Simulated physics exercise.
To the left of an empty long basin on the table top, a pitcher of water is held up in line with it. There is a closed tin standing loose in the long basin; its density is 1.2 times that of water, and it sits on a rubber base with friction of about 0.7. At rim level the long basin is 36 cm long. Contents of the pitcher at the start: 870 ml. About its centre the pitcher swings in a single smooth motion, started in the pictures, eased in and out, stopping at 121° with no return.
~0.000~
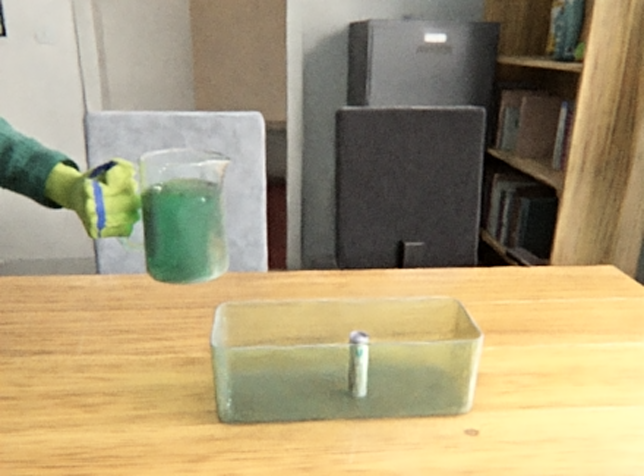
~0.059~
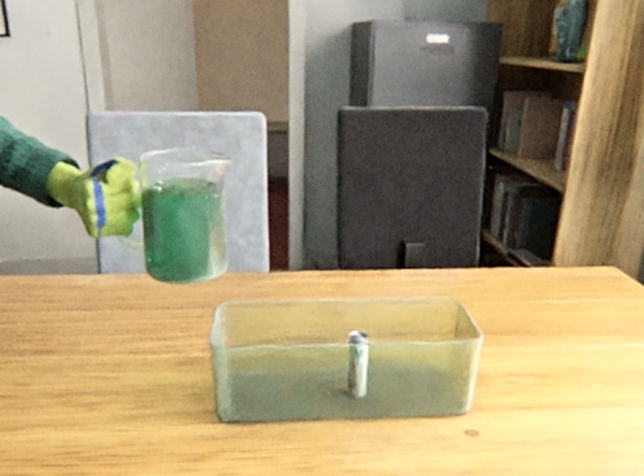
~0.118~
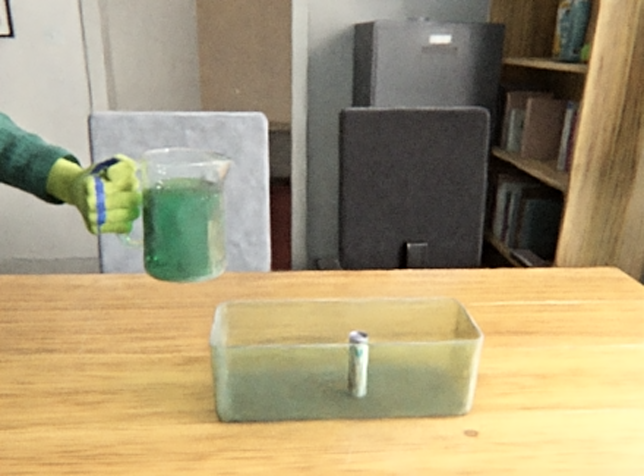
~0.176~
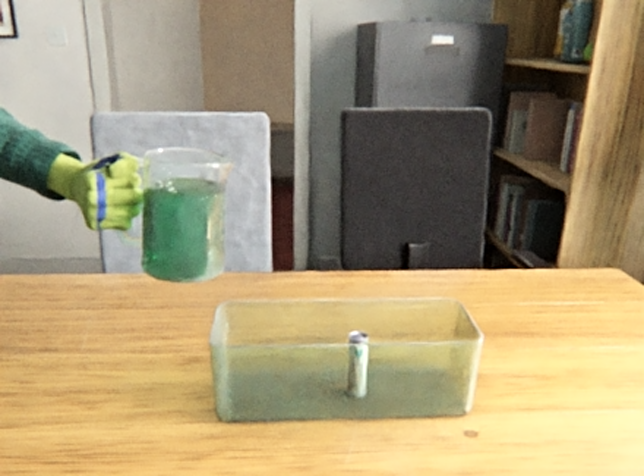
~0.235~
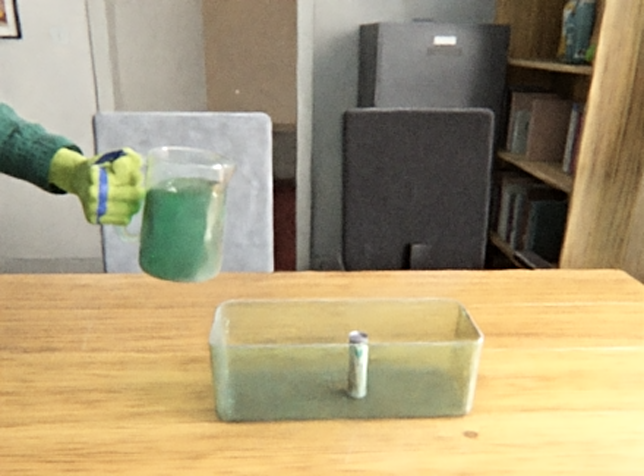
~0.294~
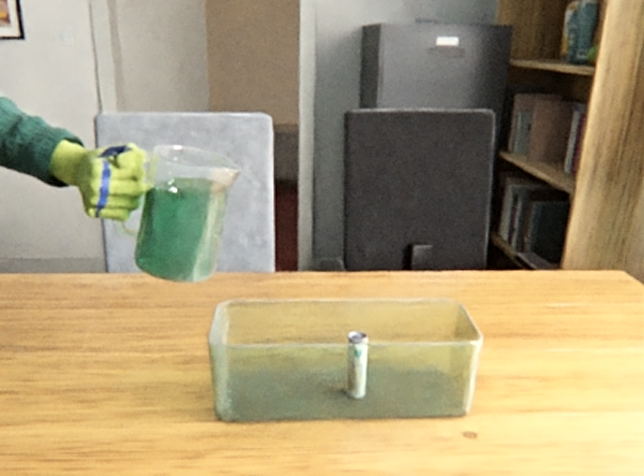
Above a wooden table, a gloved hand slowly tilts a pitcher of green liquid slightly right.
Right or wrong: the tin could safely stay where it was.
Right, it remains upright.
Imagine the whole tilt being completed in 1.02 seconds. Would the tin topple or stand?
Outcome - the tin stays erect.
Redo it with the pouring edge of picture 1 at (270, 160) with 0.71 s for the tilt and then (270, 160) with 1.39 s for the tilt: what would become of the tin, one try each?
Trial 1 - tin tips; trial 2 - tin tips.
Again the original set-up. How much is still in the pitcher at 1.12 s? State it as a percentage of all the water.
30 per cent or thereabouts.
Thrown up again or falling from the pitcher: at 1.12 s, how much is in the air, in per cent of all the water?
About 22 per cent.
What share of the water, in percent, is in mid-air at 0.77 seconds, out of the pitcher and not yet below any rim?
Near 8 per cent of it all.
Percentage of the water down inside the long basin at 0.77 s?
0 %, roughly.
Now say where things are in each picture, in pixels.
In the first frame, it leans 0°; its right rim is at (230, 159); the water meets the walls at (145, 187) and (221, 186); the long basin's rim runs from (214, 325) to (470, 318); the tin's top is at (359, 338).
In the second frame, it leans 1°; its right rim is at (231, 159); the water meets the walls at (145, 186) and (221, 186).
In the third frame, it leans 2°; its right rim is at (232, 160); the water meets the walls at (147, 185) and (223, 186).
In the fourth frame, it leans 5°; its right rim is at (235, 162); the water meets the walls at (148, 186) and (223, 186).
In the fifth frame, it leans 8°; its right rim is at (238, 165); the water meets the walls at (150, 187) and (226, 187).
In the sixth frame, it leans 13°; its right rim is at (242, 170); the water meets the walls at (150, 189) and (228, 187).
After 0.77 s the tilt is 71° and 91 per cent is still to pour; the tin stands where it began.
After 1.12 s the tilt is 110° and 31 per cent is still to pour; the tin stands where it began.
After 1.49 s the tilt is 121° and 0 per cent is still to pour; the tin stands where it began.
After 1.89 s the tilt is 121° and 0 per cent is still to pour; the tin stands where it began.
In the end the tin stands where it began.
